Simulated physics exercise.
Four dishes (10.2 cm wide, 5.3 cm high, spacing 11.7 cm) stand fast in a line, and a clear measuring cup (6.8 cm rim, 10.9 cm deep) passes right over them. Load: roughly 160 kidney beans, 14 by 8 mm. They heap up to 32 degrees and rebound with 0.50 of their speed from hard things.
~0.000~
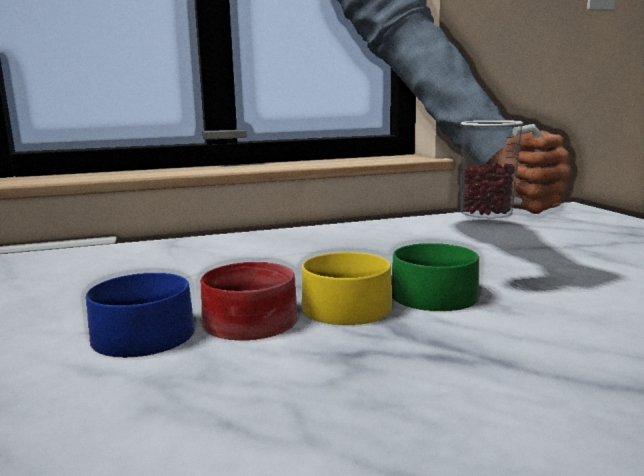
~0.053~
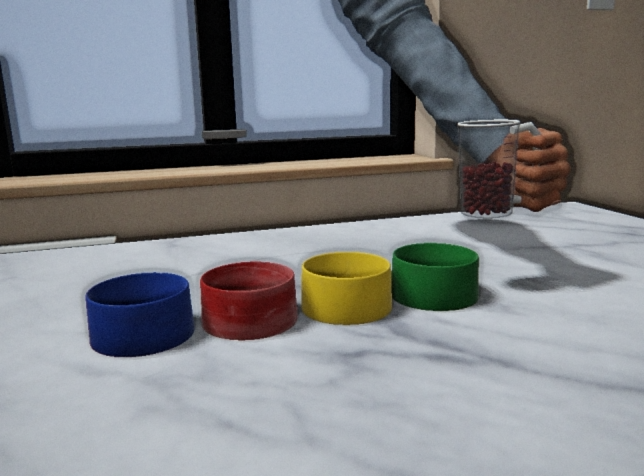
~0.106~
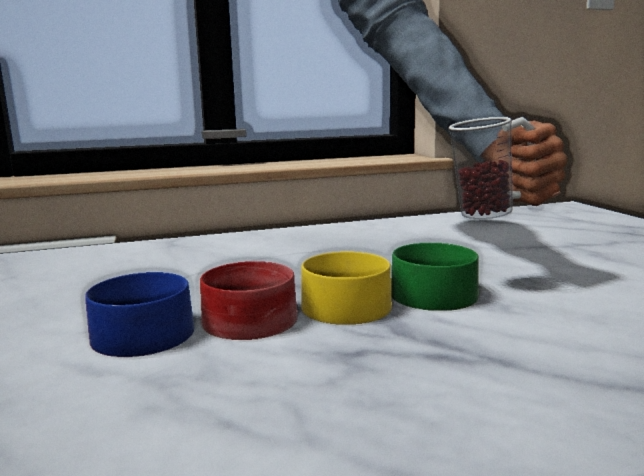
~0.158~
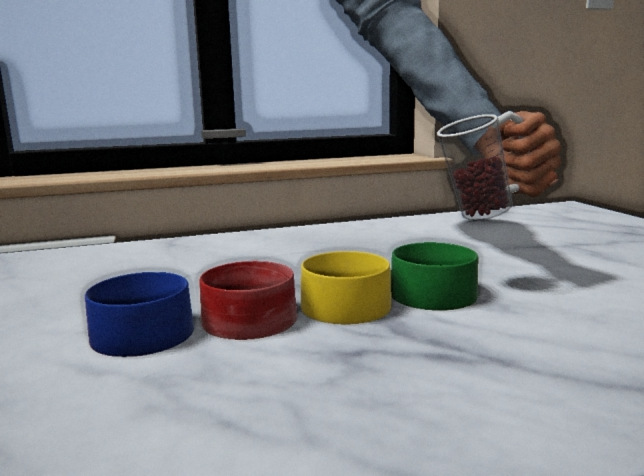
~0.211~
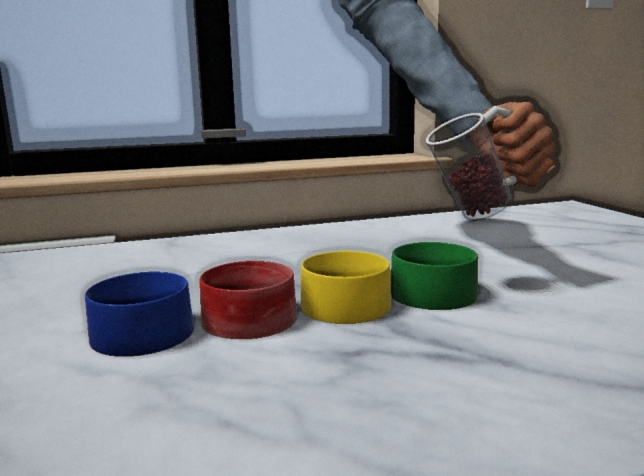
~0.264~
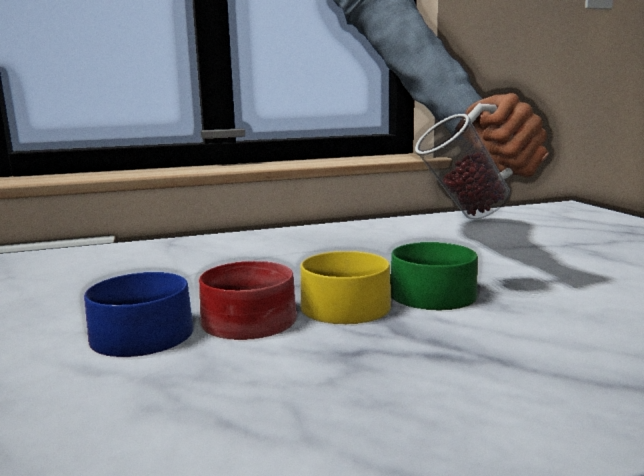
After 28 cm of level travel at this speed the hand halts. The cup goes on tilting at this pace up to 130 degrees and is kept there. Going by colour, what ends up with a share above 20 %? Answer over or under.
Red under, blue under, green under, yellow over, counter under.
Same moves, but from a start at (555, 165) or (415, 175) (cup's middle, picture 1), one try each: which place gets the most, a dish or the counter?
The winner: Green, then red.
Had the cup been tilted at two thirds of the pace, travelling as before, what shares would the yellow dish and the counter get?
In that case yellow 50, counter 30.
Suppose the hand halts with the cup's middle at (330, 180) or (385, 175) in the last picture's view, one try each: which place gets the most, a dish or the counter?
Most goes to: Yellow; yellow.
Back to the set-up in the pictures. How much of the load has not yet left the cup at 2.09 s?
Some 0 per cent of the load.
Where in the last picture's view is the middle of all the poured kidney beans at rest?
Around (336, 293).
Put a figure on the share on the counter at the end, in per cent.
About 0 per cent.
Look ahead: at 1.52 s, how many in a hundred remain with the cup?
Roughly 0 per cent.
Then, at 1.02 s, tilt 130 degrees; cup holds 0 %, yellow 100 %.
Then, at 1.52 s, tilt 130 degrees; cup holds 0 %, yellow 100 %.
After 2.09 s, tilt 130 degrees; cup holds 0 %, yellow 100 %.
At rest (2.4 s), red 0 %, blue 0 %, green 0 %, yellow 100 %, counter 0 %.
